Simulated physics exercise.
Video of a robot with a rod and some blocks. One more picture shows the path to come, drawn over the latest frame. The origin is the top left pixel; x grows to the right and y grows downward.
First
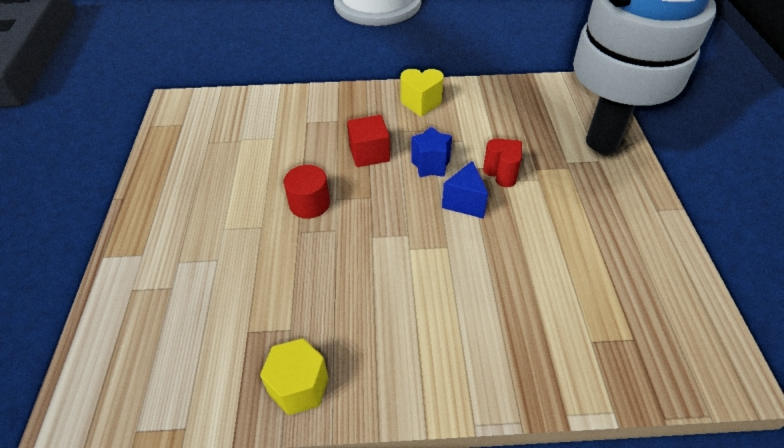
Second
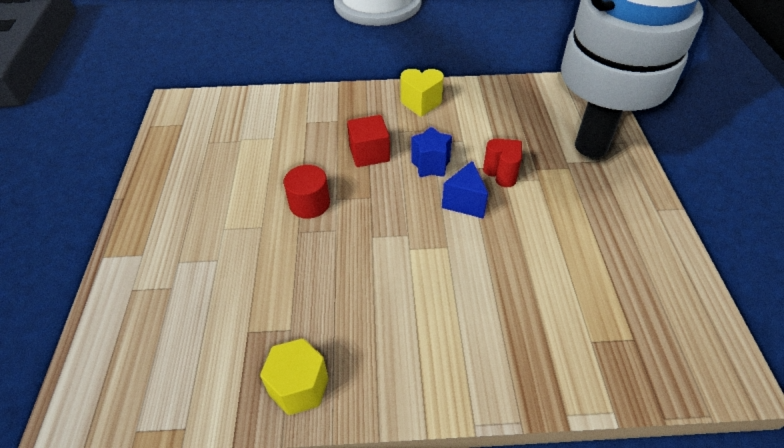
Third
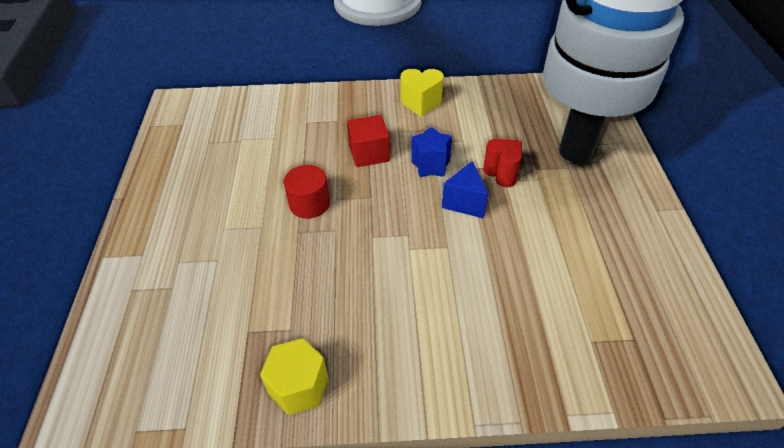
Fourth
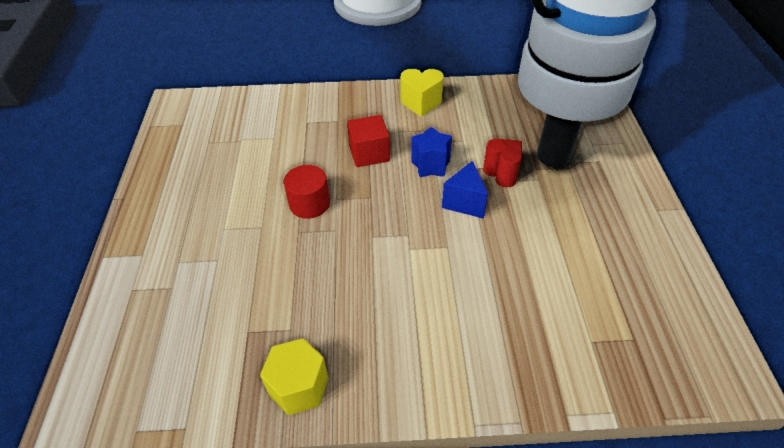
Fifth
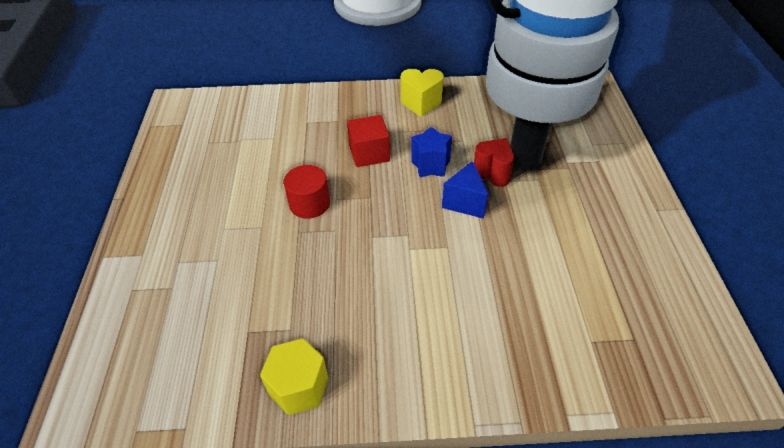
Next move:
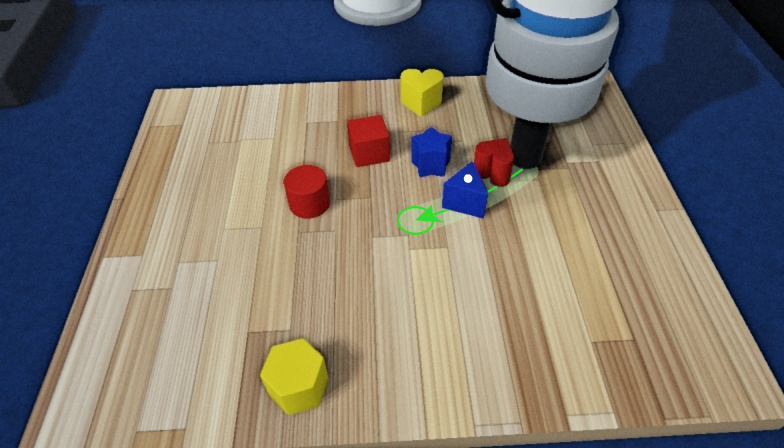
Robot arm with a black rod sliding left across a wooden board and nudging a red heart-shaped block slightly left.
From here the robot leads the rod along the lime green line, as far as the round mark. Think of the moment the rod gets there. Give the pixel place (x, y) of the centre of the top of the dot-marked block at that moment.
It ends at (385, 203).
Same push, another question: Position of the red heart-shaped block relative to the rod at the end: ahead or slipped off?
Left aside or behind.
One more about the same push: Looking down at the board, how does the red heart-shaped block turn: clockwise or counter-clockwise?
Short answer: Clockwise.
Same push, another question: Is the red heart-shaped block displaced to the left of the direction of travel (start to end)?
My answer is no.
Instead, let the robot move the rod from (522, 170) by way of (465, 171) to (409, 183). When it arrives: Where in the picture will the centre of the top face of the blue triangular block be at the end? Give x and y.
Most likely (451, 187).
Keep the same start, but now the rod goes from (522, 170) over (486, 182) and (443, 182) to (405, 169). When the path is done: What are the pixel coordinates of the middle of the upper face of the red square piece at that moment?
At roughly (352, 119).
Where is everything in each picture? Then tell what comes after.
The first frame shows lower end of the rod at (602, 143), tops of blocks, blue star-shaped block at (432, 140), blue triangular block at (468, 179), red heart-shaped block at (507, 148).
The second frame shows rod at (591, 147), blocks as before.
The third frame shows rod at (575, 152), blocks as before.
The fourth frame shows rod at (553, 156), blocks as before.
The fifth frame shows rod at (525, 158), blue star-shaped block at (432, 140), blue triangular block at (468, 179), red heart-shaped block at (497, 149).
The drawn path runs from (522, 170) through (475, 198) to (415, 220); the dot is on the blue triangular block.
On the path given first. One third of the way, rod at (494, 178); blue triangular block at (460, 178), turned 35° anticlockwise; red heart-shaped block at (466, 154), turned 35° clockwise.
Two thirds of the way, rod at (457, 195); blue triangular block at (430, 190); red heart-shaped block at (459, 153), turned 65° clockwise.
At the end, rod at (416, 209); blue star-shaped block not moved; blue triangular block at (385, 203); red heart-shaped block at (459, 153), turned 65° clockwise.
